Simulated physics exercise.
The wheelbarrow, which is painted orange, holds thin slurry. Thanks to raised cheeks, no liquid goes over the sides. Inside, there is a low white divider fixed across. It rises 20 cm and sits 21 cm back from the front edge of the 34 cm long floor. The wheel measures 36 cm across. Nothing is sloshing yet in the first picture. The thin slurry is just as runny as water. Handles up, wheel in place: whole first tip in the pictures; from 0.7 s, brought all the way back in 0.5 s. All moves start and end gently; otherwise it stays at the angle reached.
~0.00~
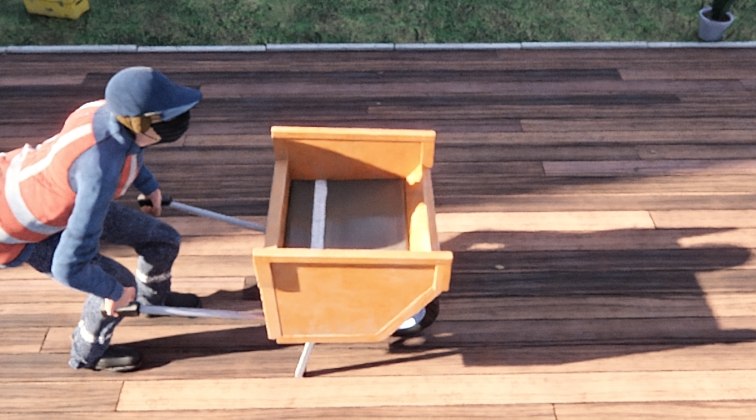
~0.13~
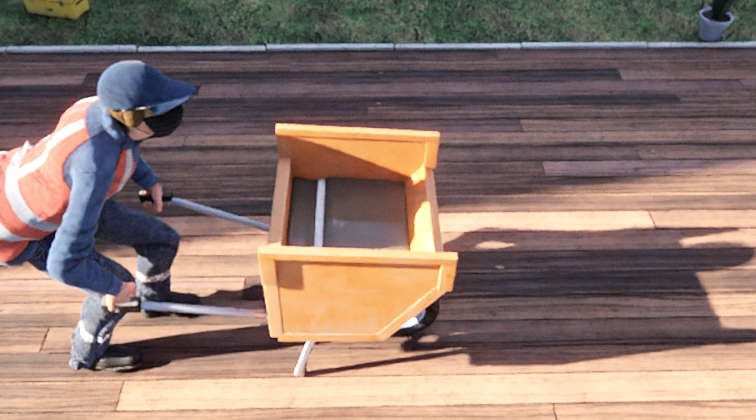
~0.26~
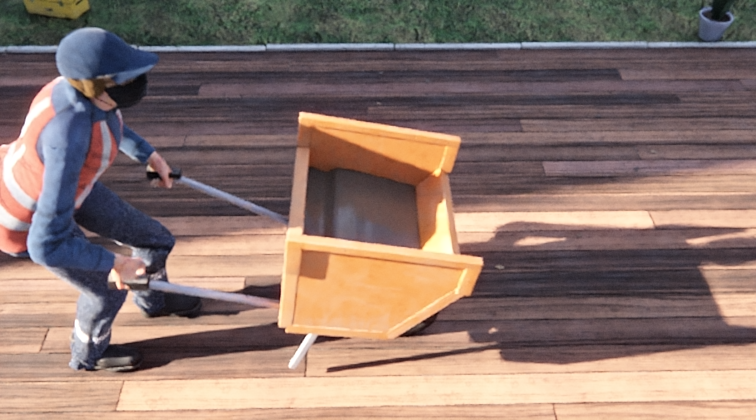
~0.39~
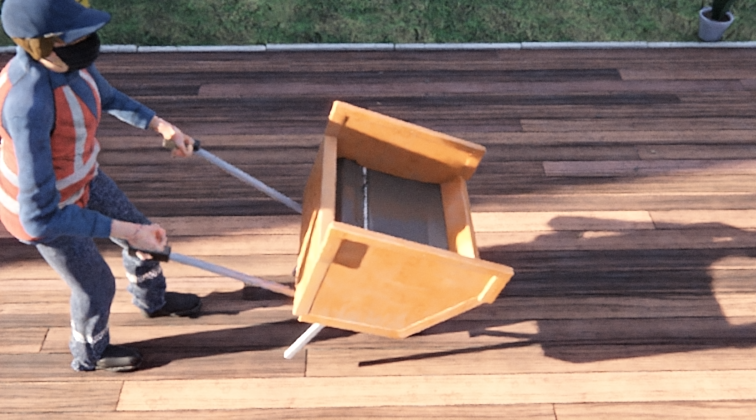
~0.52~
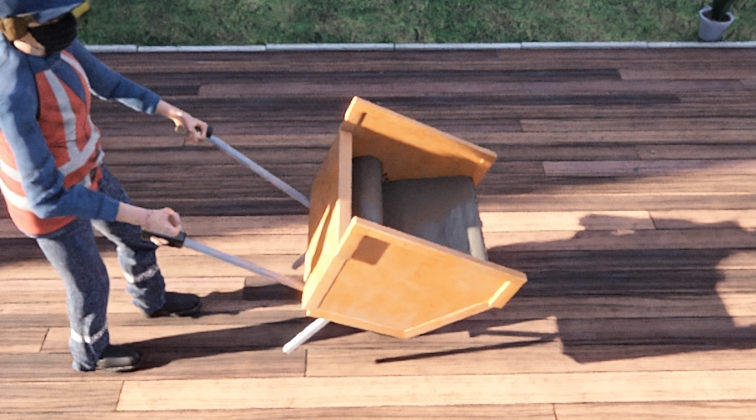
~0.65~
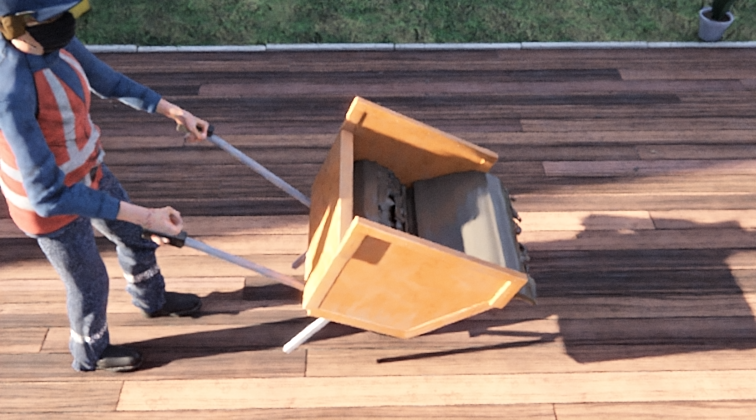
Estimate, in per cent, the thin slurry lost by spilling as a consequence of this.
Around 27 in every hundred parts is lost.
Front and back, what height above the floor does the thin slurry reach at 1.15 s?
Around 14 cm toward the front, with 20 cm behind.
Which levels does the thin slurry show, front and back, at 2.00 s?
Roughly 14 cm in front and 18 cm behind.
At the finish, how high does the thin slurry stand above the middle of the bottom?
Close to 14 cm once things settle.
After 1.15 s the surface stands 20 cm at the back and 14 cm at the front; 27 per cent is out, over the front.
After 1.55 s the surface stands 19 cm at the back and 15 cm at the front; 27 per cent is out, over the front.
After 2.00 s the surface stands 18 cm at the back and 14 cm at the front; 27 per cent is out, over the front.
After 4.09 s 27 per cent is out, over the front, 12 of 45 litres.
